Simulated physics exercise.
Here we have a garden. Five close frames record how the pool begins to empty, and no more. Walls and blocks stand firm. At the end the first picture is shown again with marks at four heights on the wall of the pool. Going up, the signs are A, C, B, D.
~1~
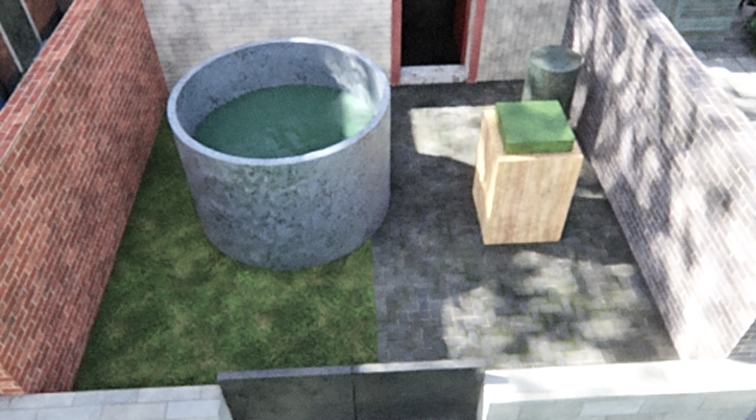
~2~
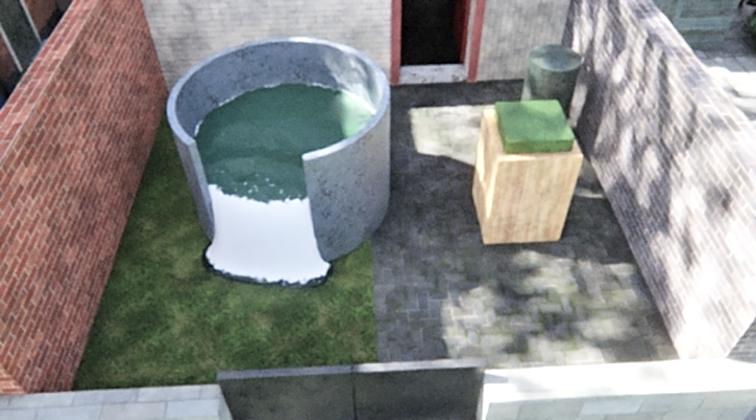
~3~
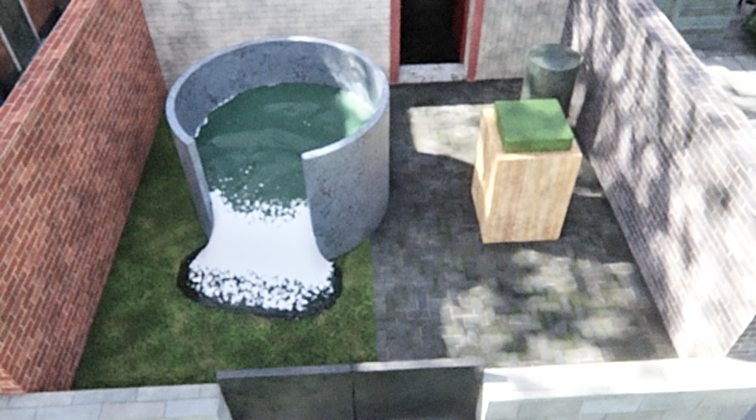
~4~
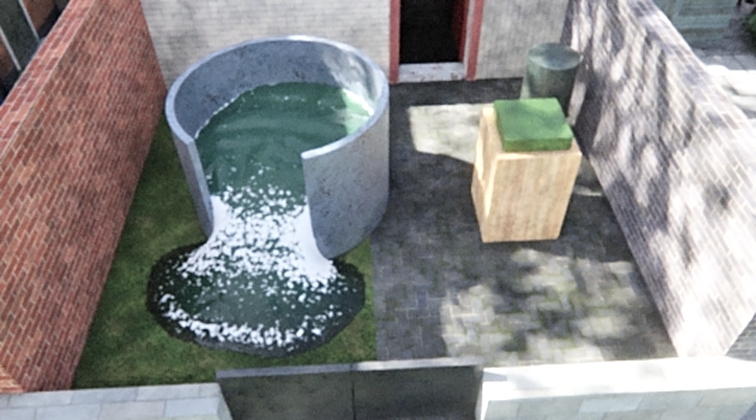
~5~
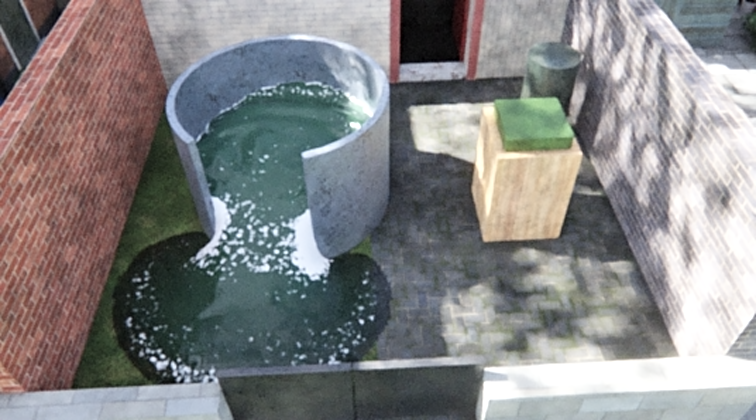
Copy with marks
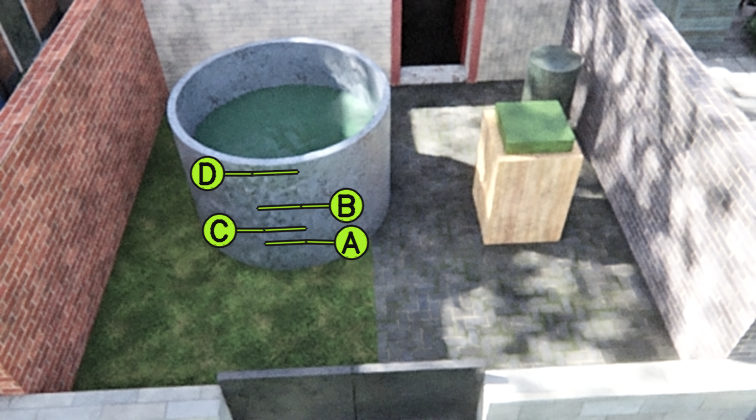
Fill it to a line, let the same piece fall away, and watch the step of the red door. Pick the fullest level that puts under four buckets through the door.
Level B.
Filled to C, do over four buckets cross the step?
No, that is safe.
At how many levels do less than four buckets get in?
Three.
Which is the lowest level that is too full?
Level D.
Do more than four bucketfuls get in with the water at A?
No, not at all.
On the marked copy, A at (286, 242); B at (280, 207); C at (284, 229); D at (274, 172); from the bottom up A, C, B, D.
If A is chosen, nothing gets over.
If B is chosen, a splash gets over, under a bucket.
If C is chosen, nothing gets over.
If D is chosen, about 11 bucketfuls get in.
